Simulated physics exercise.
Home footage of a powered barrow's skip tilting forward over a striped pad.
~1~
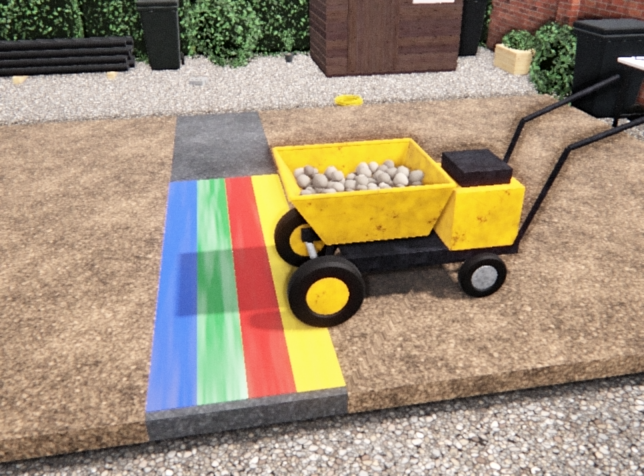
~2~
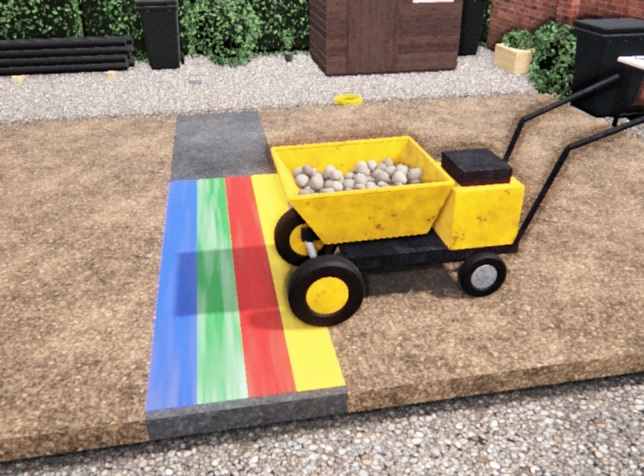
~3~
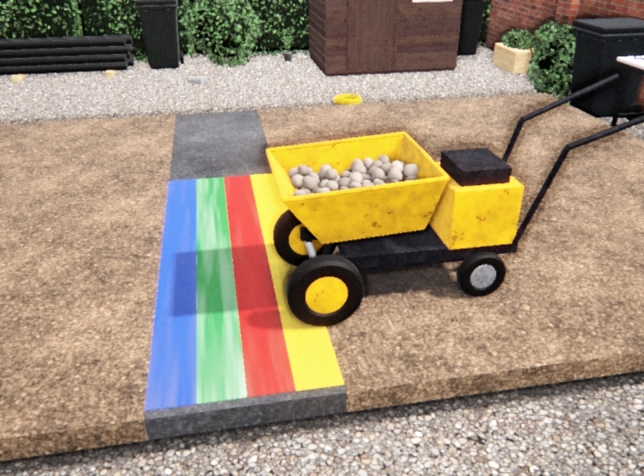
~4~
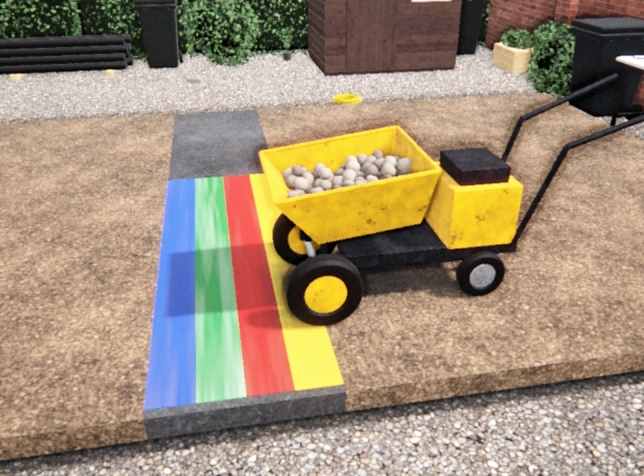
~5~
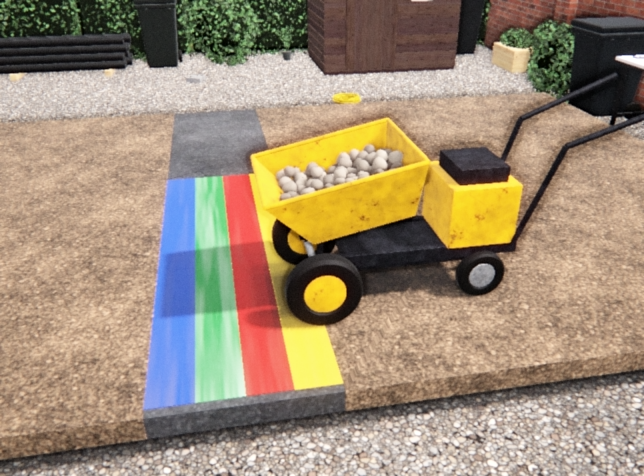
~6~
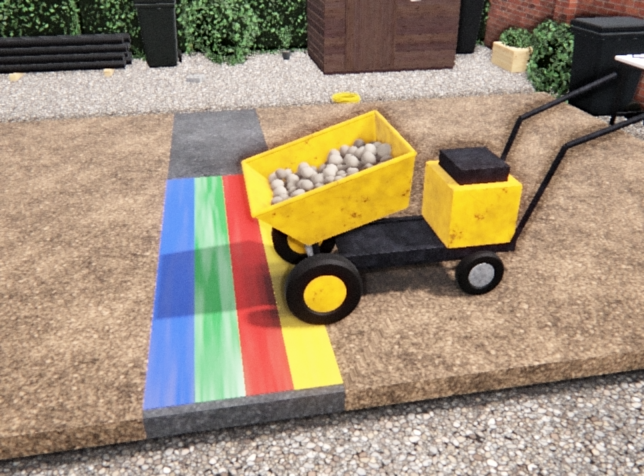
In a yard with gravel and a shed, a yellow powered barrow stood beside a striped pad, its skip full of pebbles level at first, then tilting steadily forward to the left over the stripes.
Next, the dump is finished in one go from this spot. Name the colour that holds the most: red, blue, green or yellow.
That would be blue.
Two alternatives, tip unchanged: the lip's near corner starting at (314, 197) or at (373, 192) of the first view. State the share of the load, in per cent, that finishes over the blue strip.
30 % then 10 %.
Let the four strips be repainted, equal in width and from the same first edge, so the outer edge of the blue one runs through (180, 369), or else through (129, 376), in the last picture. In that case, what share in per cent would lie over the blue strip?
Near 30 in a hundred and near 40 in a hundred.
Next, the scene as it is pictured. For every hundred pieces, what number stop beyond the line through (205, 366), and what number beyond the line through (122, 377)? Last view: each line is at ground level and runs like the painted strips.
In order, some 80 % then some 20 %.
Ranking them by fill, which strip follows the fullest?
The answer is the green one.
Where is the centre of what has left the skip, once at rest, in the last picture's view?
Somewhere close to (167, 302) in the last picture.
Just after the last frame, skip tipped steeply; every one in the skip.
A moment on, skip tipped right over; the larger part in the skip; just a few over the green strip; about a tenth over the blue strip.
Further on, skip tipped right over; roughly a quarter in the skip; about a tenth over the green strip; roughly a third over the blue strip; roughly a quarter off the paint.
When it is over, skip tipped right over; about a tenth in the skip; not one over the yellow strip; not one over the red strip; roughly a quarter over the green strip; roughly a third over the blue strip; roughly a quarter off the paint.
